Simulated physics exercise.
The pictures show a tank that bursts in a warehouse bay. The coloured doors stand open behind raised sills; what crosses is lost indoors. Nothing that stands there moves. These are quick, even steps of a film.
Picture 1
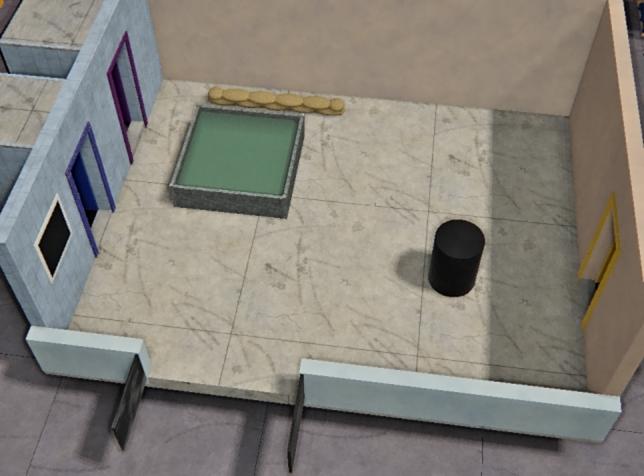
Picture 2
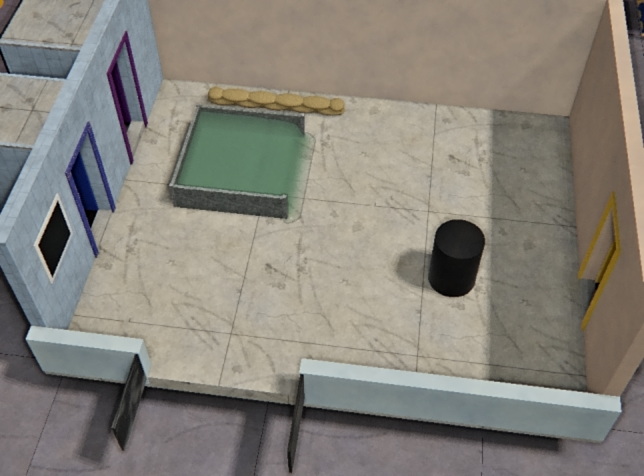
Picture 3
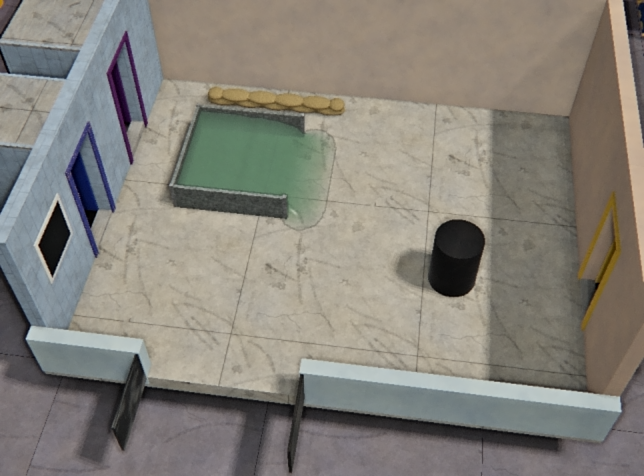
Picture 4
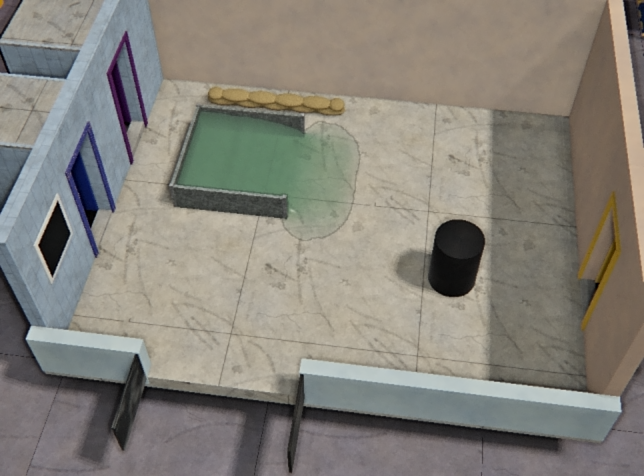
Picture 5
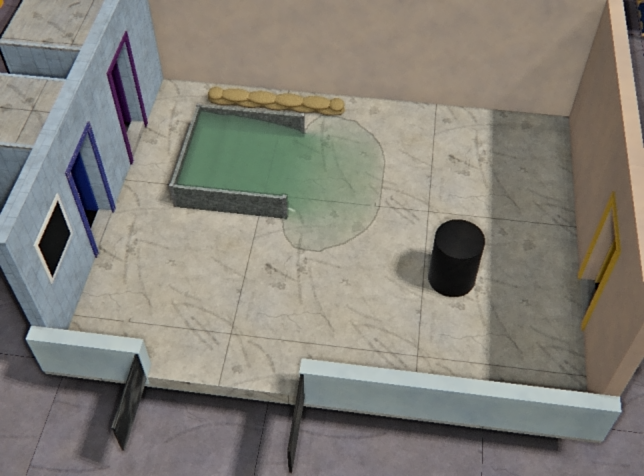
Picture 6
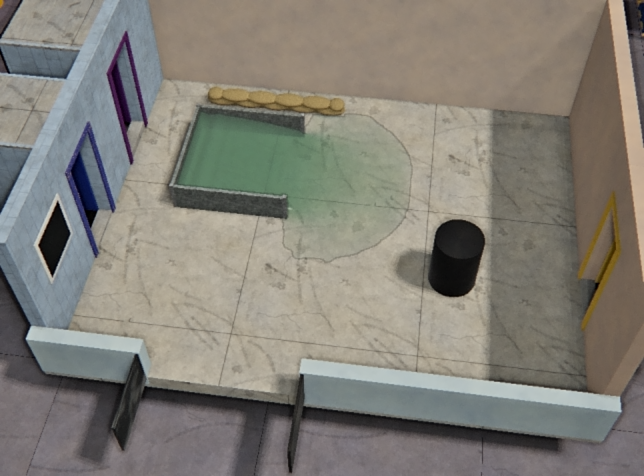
We see a square tank of green water in a walled bay with coloured doorways; its right side opens, and the water pours out, spreading rightward across the pale floor in a widening, rounded sheet toward a black cylinder.
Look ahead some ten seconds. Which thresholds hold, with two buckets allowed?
In the end: The yellow door takes more than that; the blue door stays under that; the purple door stays under that.
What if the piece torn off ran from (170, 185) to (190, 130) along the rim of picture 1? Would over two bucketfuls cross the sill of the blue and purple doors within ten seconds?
Blue floods, purple takes more.
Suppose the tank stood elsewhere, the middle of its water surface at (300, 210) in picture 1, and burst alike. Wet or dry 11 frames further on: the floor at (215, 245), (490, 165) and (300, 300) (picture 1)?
In turn: No water, flooded, dry.
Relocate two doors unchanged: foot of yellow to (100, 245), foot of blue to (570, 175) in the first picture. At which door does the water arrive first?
The blue door.
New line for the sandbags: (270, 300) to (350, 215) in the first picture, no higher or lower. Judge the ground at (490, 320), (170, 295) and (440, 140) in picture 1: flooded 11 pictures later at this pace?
In turn: No water, free of water, flooded.
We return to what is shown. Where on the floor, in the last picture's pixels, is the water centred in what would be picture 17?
Around (347, 181).
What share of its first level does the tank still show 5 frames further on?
Roughly 54 per cent.
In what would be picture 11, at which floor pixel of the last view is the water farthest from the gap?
At about (507, 216).
A moment on, water covers 25 % of the floor; the yellow door not reached, the blue door not reached, the purple door not reached.
Next, water covers 40 % of the floor; the yellow door not reached, the blue door not reached, the purple door not reached.
Then, water covers 50 % of the floor; the yellow door under two buckets in, the blue door not reached, the purple door not reached.
Later, water covers 55 % of the floor; the yellow door over two buckets in, the blue door not reached, the purple door not reached.
In the end, water covers 75 % of the floor; the yellow door over two buckets in, the blue door not reached, the purple door not reached.
